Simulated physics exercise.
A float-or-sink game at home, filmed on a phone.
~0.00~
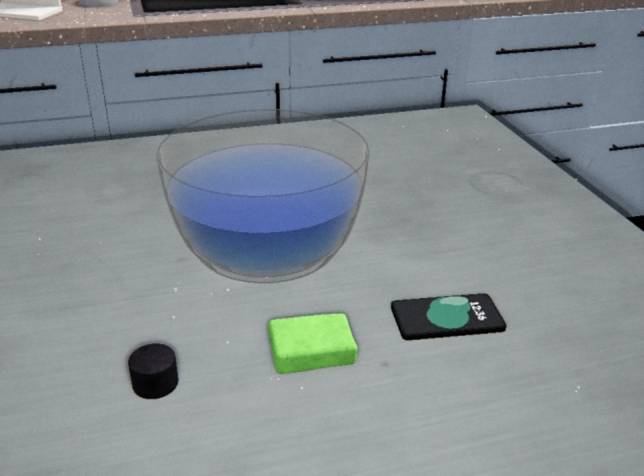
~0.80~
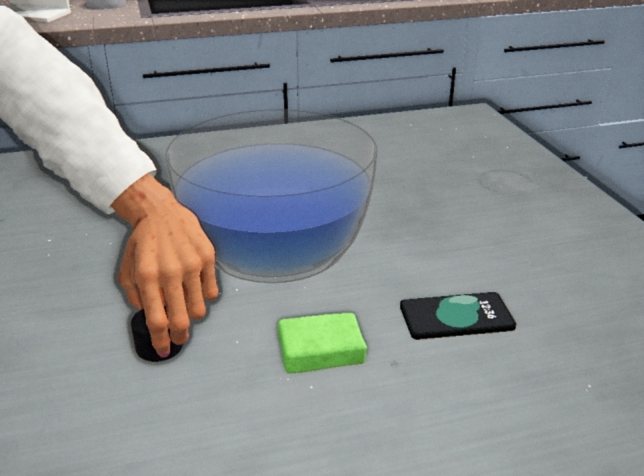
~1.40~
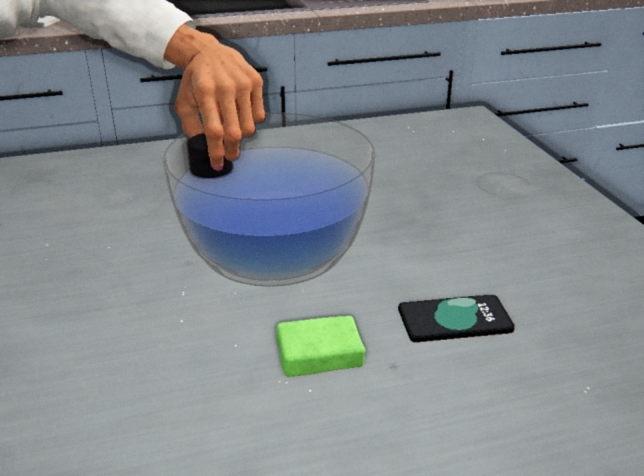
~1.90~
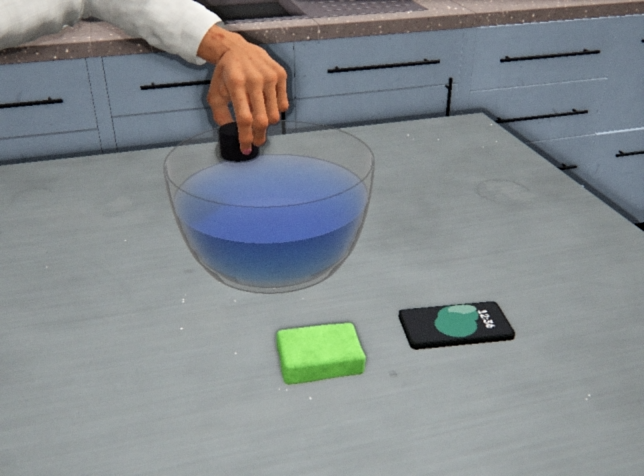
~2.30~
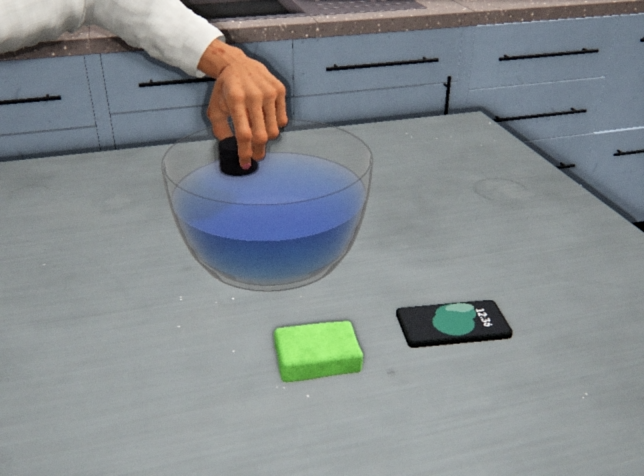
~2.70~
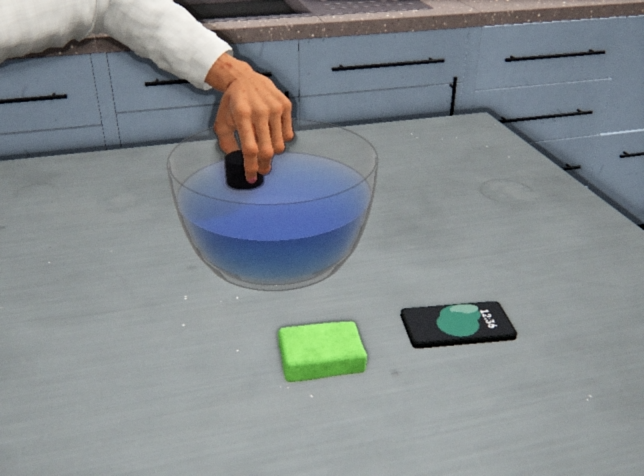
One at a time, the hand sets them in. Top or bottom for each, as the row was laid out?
Note: Left one heads down, middle one is buoyant, right one heads down.
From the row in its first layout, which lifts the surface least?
Note: The centre item.
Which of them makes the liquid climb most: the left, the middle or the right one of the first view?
Go with the item at far right.
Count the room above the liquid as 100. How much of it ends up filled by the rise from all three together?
About 6 in a hundred.
By 4.0 s, the iron weight sinks.
By 8.0 s, the sponge rides on the surface.
By 12.0 s, the phone sinks; afloat, sponge.
